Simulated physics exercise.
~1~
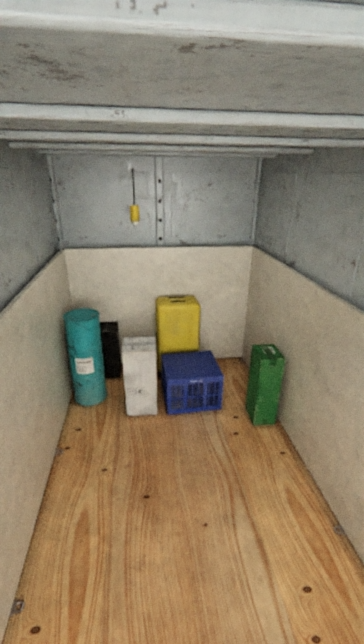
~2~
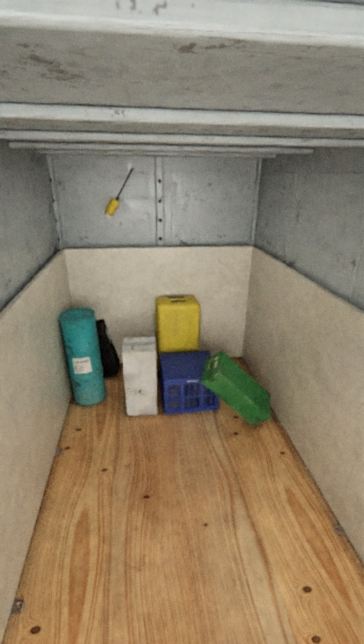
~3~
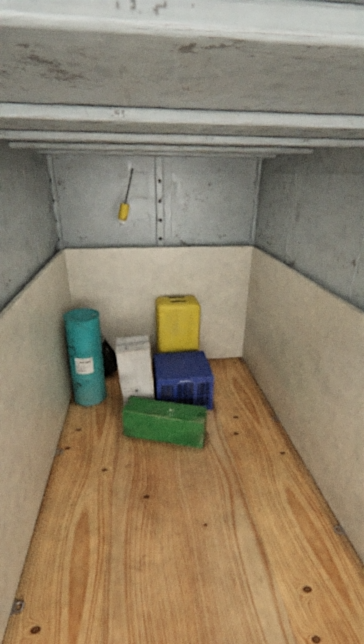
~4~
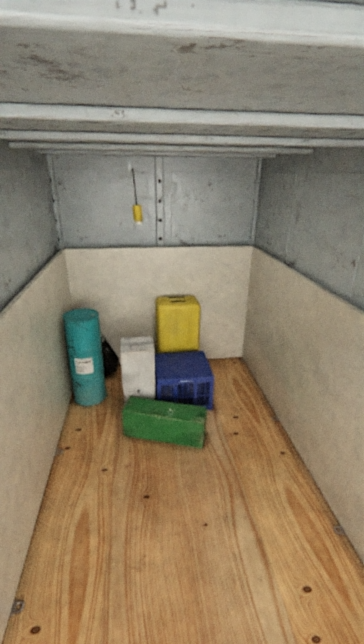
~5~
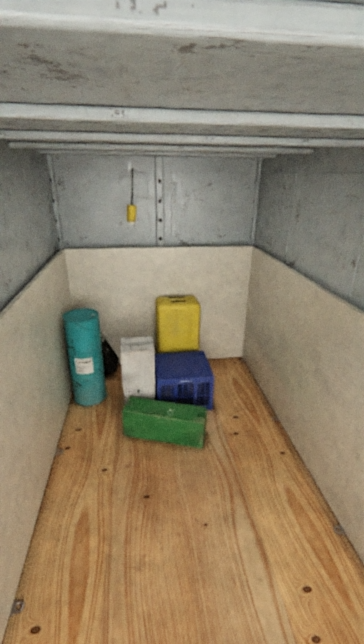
A green box tips left and ends on its side before the blue and white containers.
